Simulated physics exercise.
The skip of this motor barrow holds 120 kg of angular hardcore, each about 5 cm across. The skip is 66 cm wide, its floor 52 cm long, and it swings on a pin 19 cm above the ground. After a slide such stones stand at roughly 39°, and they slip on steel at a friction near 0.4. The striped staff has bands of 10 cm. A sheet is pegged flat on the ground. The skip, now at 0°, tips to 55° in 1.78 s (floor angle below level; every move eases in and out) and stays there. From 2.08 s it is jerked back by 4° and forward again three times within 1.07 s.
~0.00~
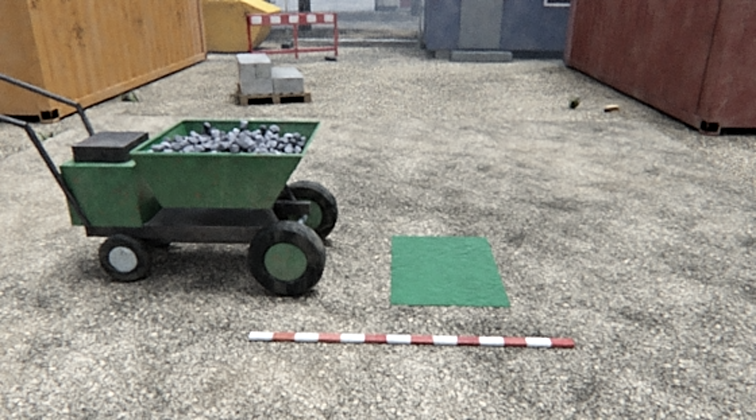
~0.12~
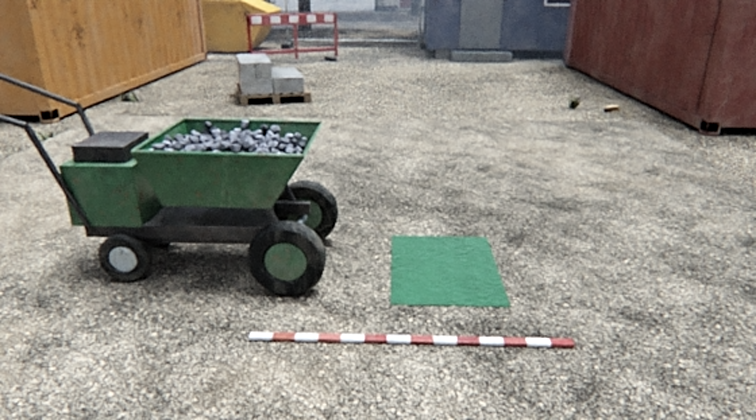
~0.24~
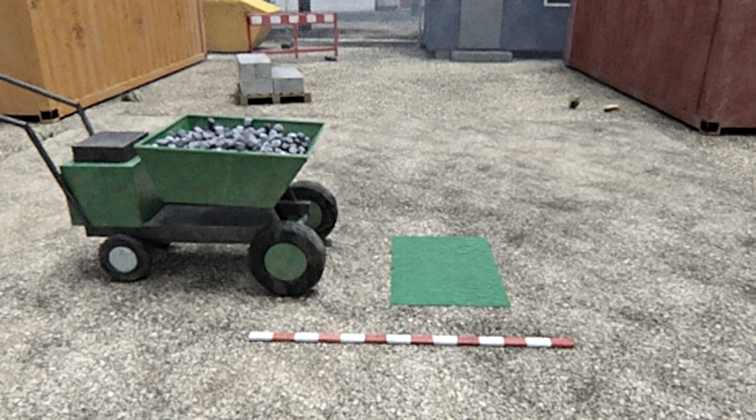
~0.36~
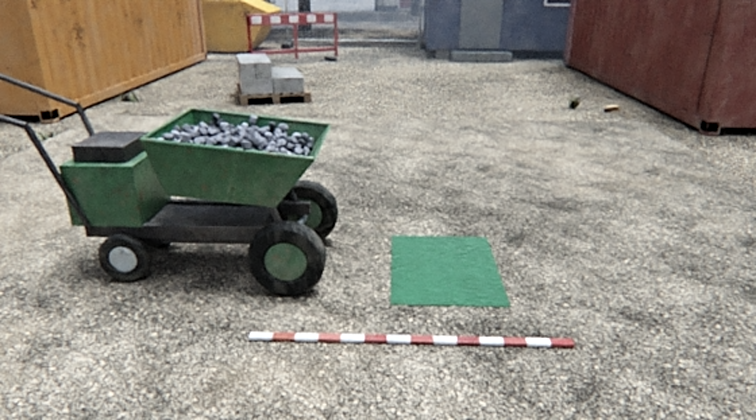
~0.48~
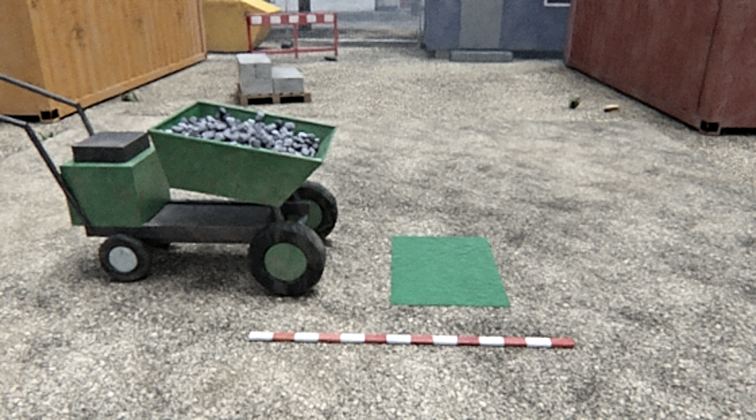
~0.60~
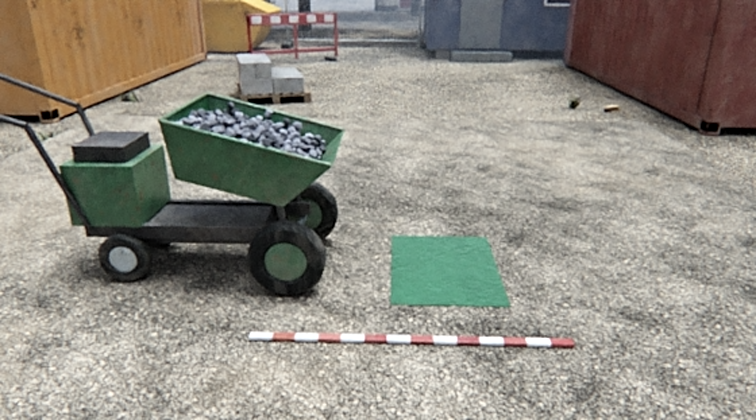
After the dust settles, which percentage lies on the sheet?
Some 15 per cent of it.
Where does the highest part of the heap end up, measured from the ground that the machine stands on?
Some 10 cm above that level.
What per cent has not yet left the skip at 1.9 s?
Roughly 100 per cent is still inside.
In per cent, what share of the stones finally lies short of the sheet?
About 0 per cent.
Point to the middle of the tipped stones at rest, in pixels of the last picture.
Around (419, 269).
After 1.3 s the floor is at 47°; 100 % in the skip; the foremost stones are at (363, 188).
After 1.9 s the floor is at 55°; 98 % in the skip, 2 % on the sheet; the foremost stones are at (424, 273).
After 3.6 s the floor is at 55°; 84 % in the skip, 1 % short of the sheet, 14 % on the sheet, 1 % off the sheet elsewhere; the foremost stones are at (466, 275).
After 5.6 s the floor is at 55°; 84 % in the skip, 1 % short of the sheet, 14 % on the sheet, 1 % off the sheet elsewhere; the foremost stones are at (472, 268).
